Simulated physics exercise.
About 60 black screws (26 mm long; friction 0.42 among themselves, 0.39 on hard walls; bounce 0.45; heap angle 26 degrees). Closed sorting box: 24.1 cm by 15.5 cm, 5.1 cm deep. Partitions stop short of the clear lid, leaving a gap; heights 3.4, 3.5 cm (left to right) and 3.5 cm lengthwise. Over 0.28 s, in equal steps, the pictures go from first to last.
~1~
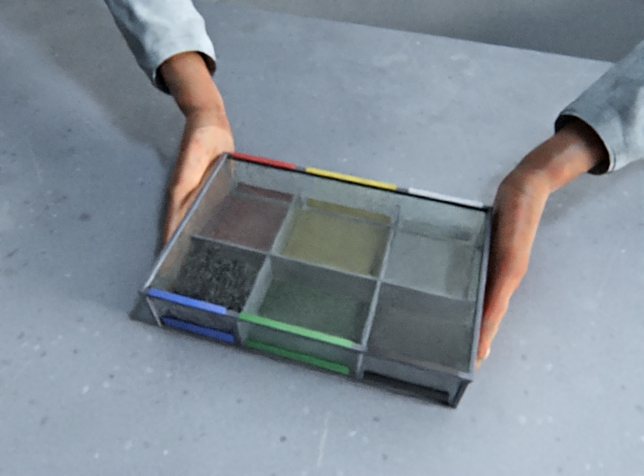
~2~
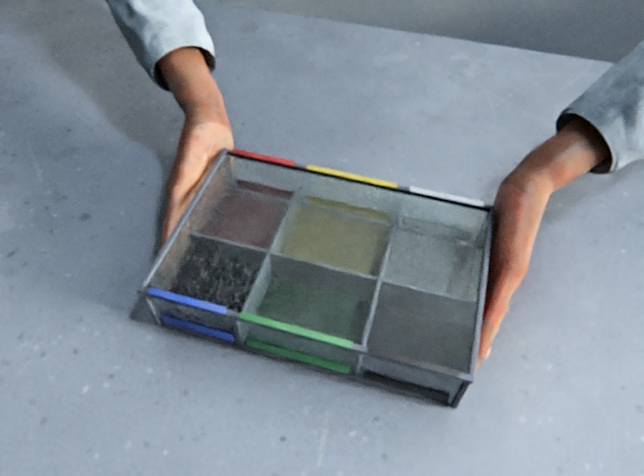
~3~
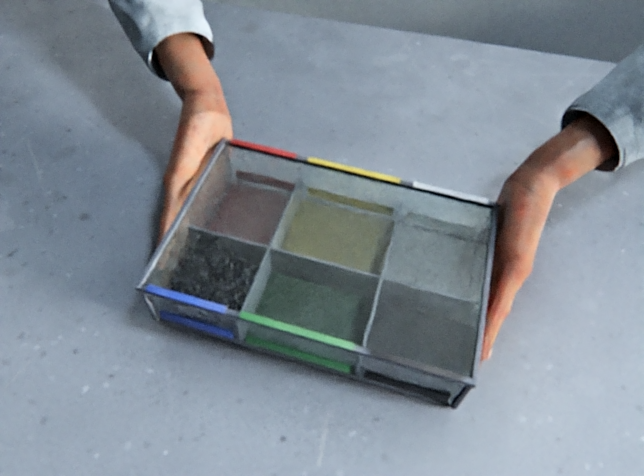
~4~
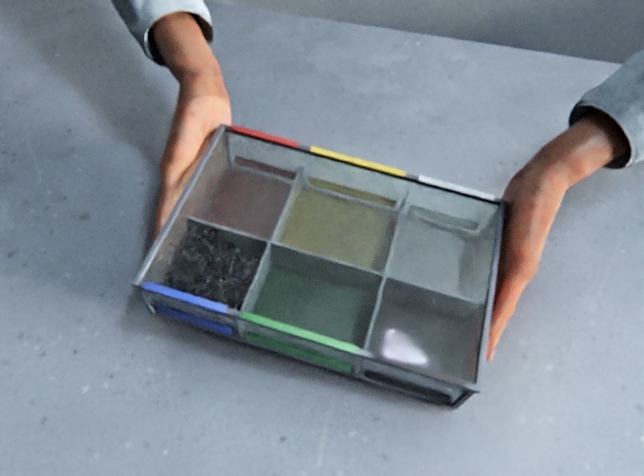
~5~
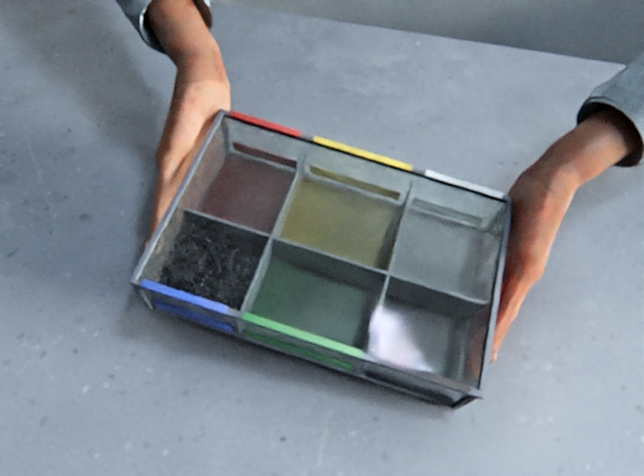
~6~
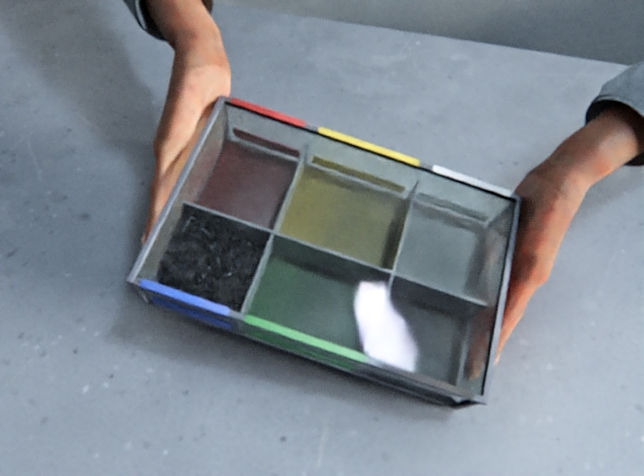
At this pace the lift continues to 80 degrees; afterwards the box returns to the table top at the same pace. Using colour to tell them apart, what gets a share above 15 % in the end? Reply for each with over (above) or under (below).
Red - under, blue - over, green - under, yellow - under, white - under, black - under.
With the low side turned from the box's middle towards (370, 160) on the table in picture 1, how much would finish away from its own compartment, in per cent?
Estimate: Near 10 per cent.
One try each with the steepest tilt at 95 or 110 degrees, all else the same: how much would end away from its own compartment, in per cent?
Some 10 and some 10 per cent, respectively.
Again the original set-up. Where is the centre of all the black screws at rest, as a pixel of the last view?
My guess is close to (223, 312).
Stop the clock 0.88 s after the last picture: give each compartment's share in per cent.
Shares - red: 0, blue: 95, green: 5, yellow: 0, white: 0, black: 0.
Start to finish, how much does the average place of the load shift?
Roughly 2.5 cm.
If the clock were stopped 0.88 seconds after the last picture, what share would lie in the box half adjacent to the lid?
Close to 20 in a hundred.
Then, 0.88 s after the last picture, tilt 79 degrees; blue 95 %, green 5 %.
Then, 1.48 s after the last picture, tilt 34 degrees; blue 90 %, green 10 %.
Then, 2.12 s after the last picture, tilt 0 degrees; blue 90 %, green 10 %.
In the end, red 0 %, blue 90 %, green 10 %, yellow 0 %, white 0 %, black 0 %.
